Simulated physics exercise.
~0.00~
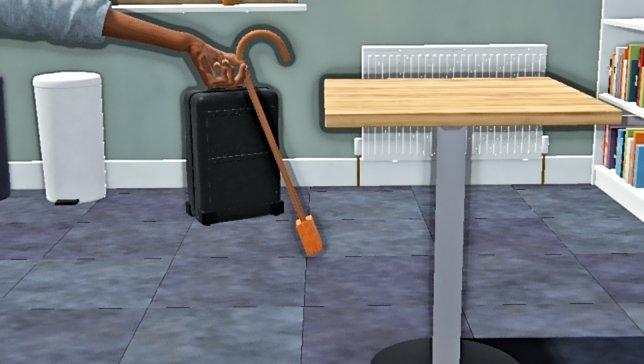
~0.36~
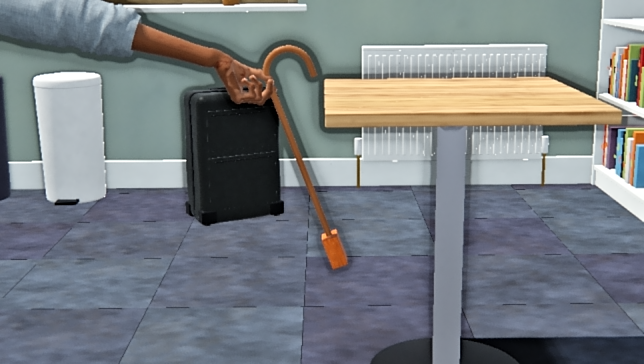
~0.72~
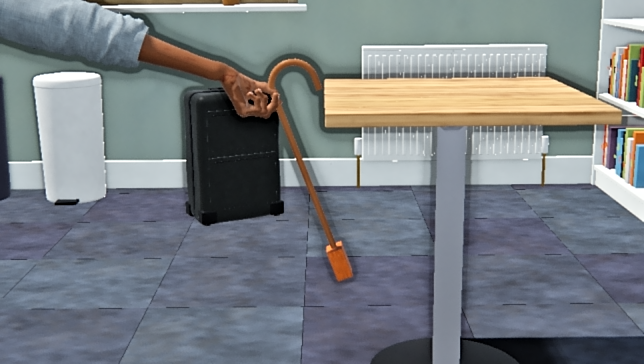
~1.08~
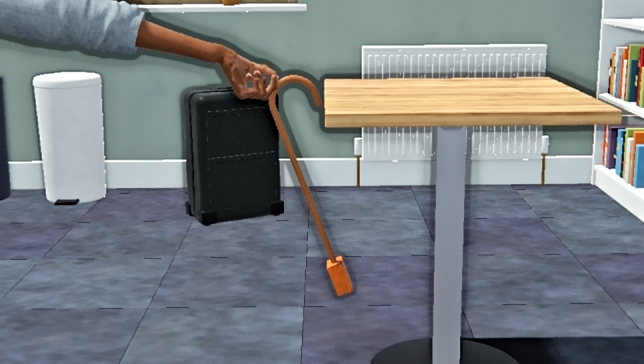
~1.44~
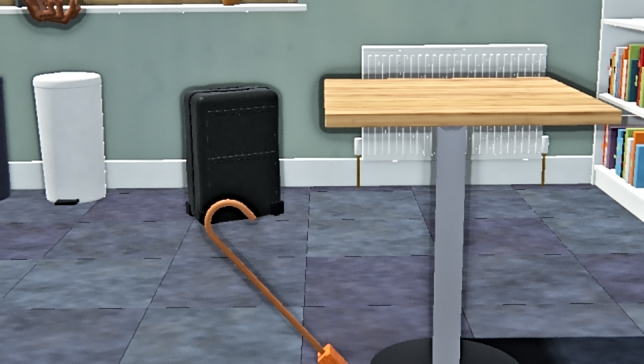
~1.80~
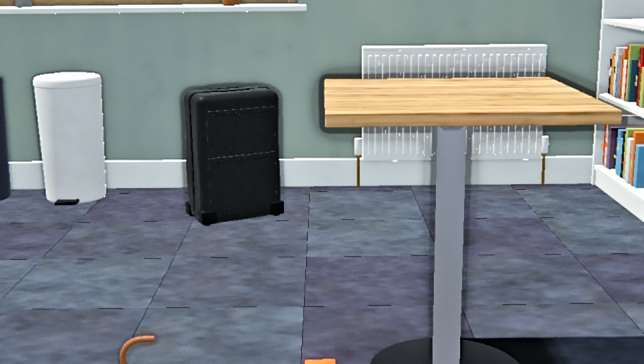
At the start, a hand reaches in from the left, holding an orange, cane-like object with a curved handle beside a wooden table, with a black suitcase and a white bin behind. The hand moves right and slightly down, bringing the hooked end up to the table's left edge. It lowers the object a little more, then lets go and draws back toward the upper left. The hook does not stay on the edge, and the object drops, tilting as it falls. Finally it is low at the bottom of the view, fallen to the floor, while the table stays still.
